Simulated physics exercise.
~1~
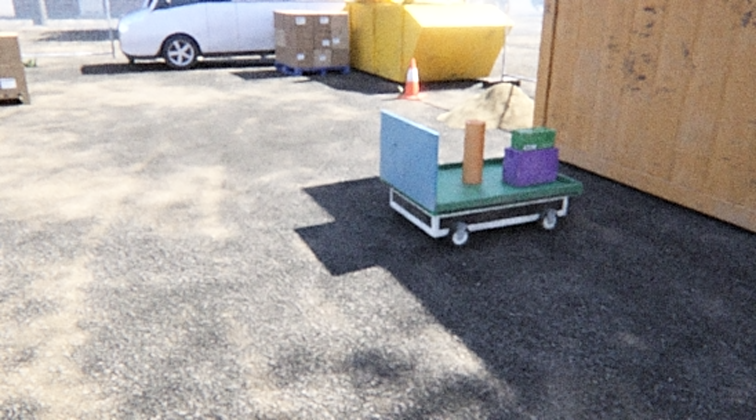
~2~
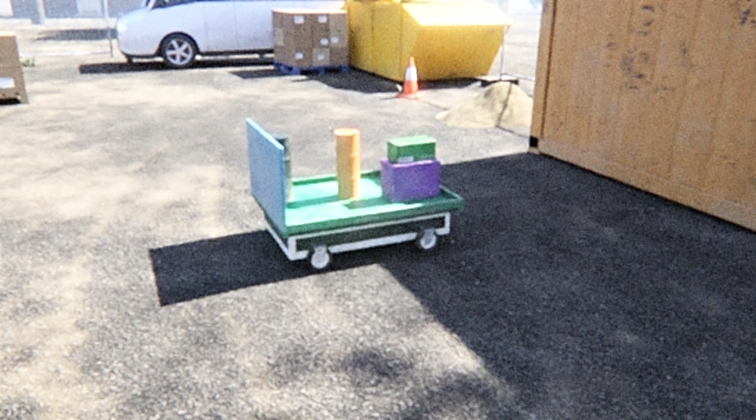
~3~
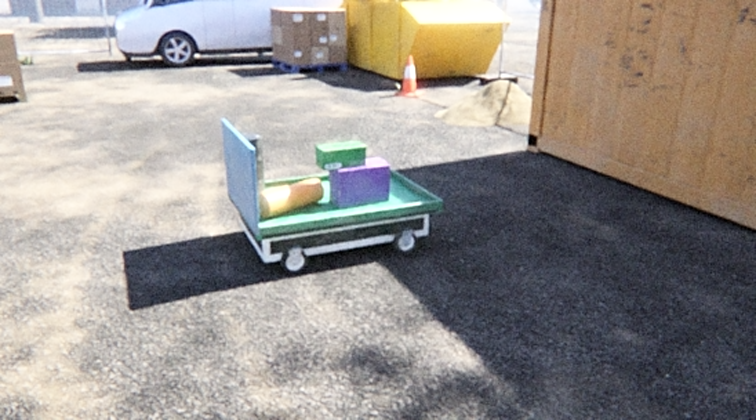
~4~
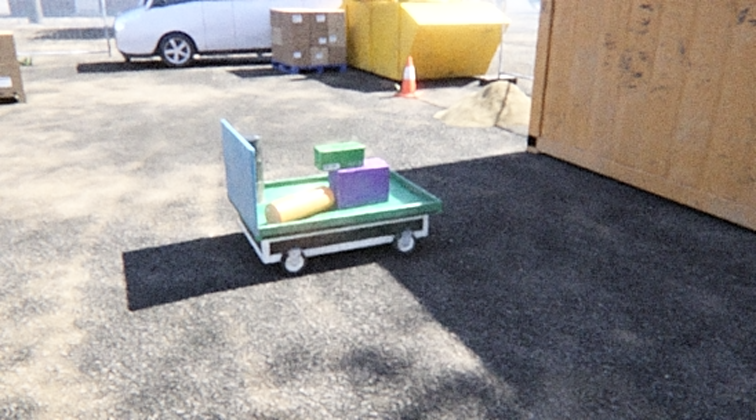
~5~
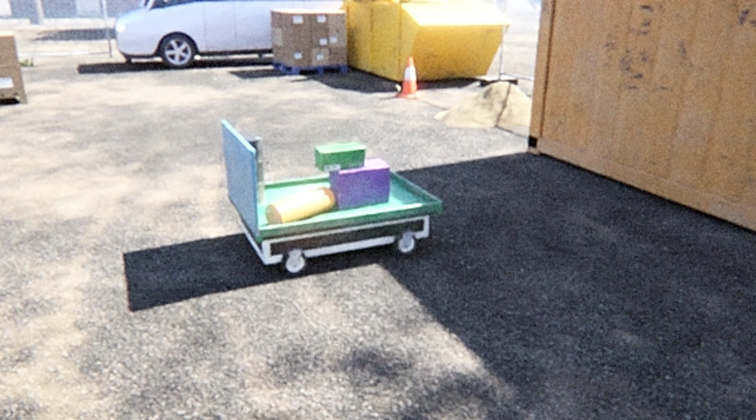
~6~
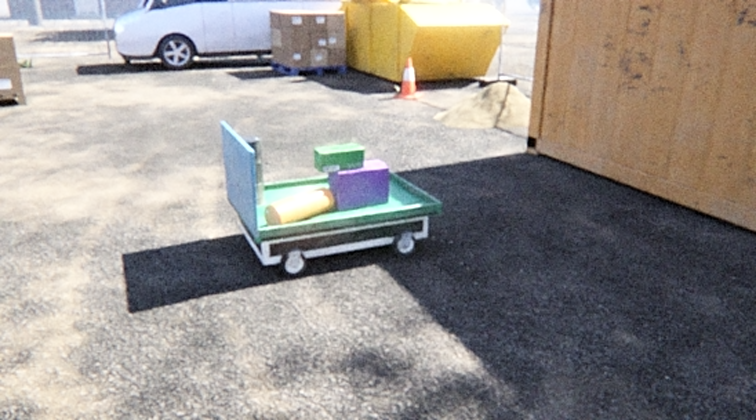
The clip opens on a green-decked cart with a blue board at its left end, standing on sunlit asphalt near a wooden wall, carrying an upright orange canister and a green parcel above a purple box. The cart rolls left and slightly nearer, with its load still upright. It then comes to a stop, and the orange canister topples onto its side toward the board, while the purple box and green parcel shift toward the board too. The canister rolls slightly toward the near edge. Finally everything rests, the canister lying down and the purple box upright beside the parcel.
